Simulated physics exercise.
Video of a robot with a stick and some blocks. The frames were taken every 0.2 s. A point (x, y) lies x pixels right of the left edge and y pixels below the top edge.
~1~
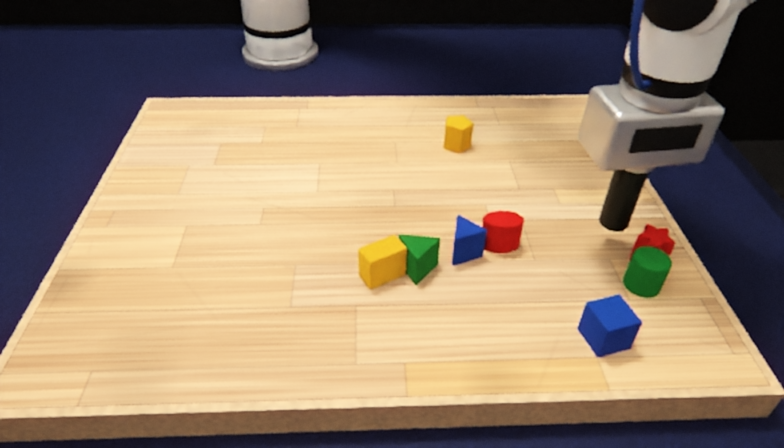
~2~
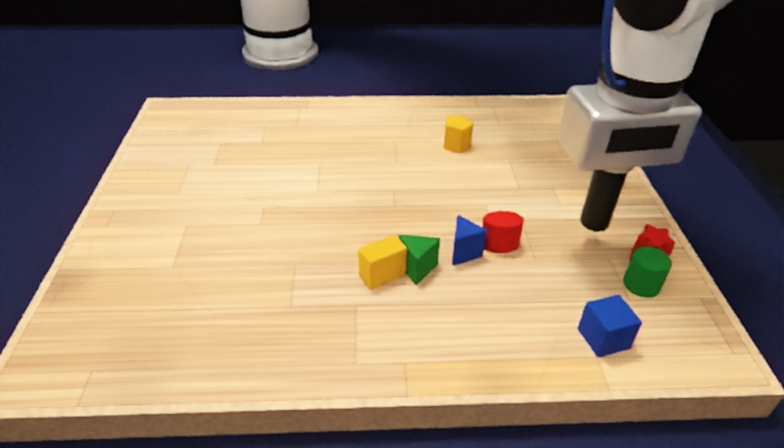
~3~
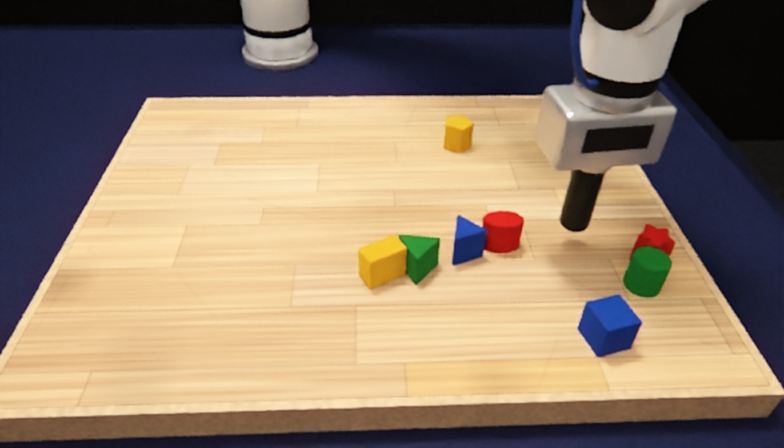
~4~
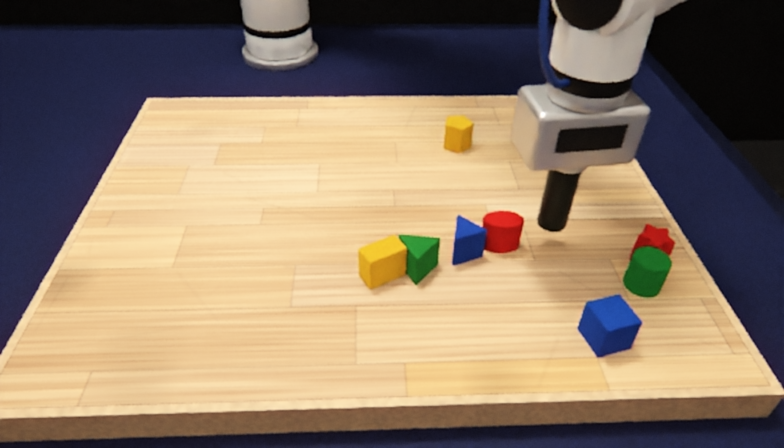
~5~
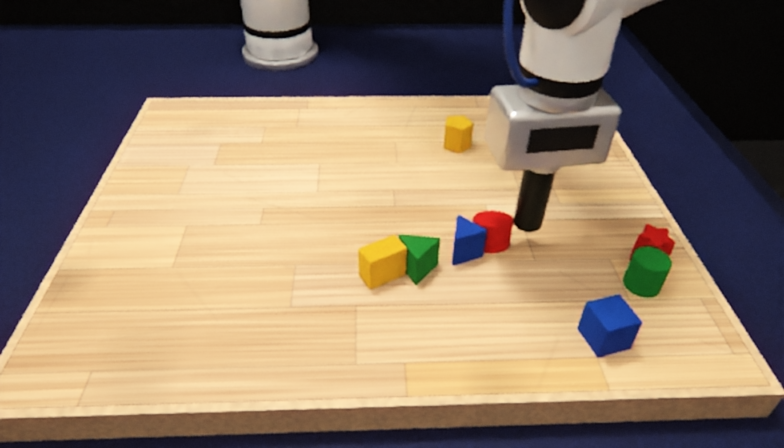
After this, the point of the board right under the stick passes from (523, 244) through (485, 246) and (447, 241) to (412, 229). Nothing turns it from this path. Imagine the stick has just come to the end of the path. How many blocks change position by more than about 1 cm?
Total moved: Two.
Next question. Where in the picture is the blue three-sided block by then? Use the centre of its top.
The middle of its upper face will lie at (446, 232).
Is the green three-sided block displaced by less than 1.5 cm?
I believe so.
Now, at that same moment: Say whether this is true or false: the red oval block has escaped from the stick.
The statement is incorrect.
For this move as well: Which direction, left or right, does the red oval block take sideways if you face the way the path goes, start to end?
Well, taking the path from its start to its end as straight ahead, the red oval block moves to the right.
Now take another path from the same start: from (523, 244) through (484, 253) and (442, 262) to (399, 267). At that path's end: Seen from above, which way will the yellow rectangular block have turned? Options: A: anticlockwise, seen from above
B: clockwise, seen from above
Letter B.
The first path, step by step. One third of the way, stick (488, 226); blue three-sided block (453, 231), turned 25° anticlockwise; red oval block (454, 214), turned 25° clockwise.
Two thirds of the way, stick (449, 221); blue three-sided block (446, 232), turned 40° anticlockwise; red oval block (417, 206), turned 35° clockwise.
At the end, stick (413, 209); green three-sided block still; blue three-sided block (446, 232), turned 40° anticlockwise; red oval block (382, 195), turned 40° clockwise.
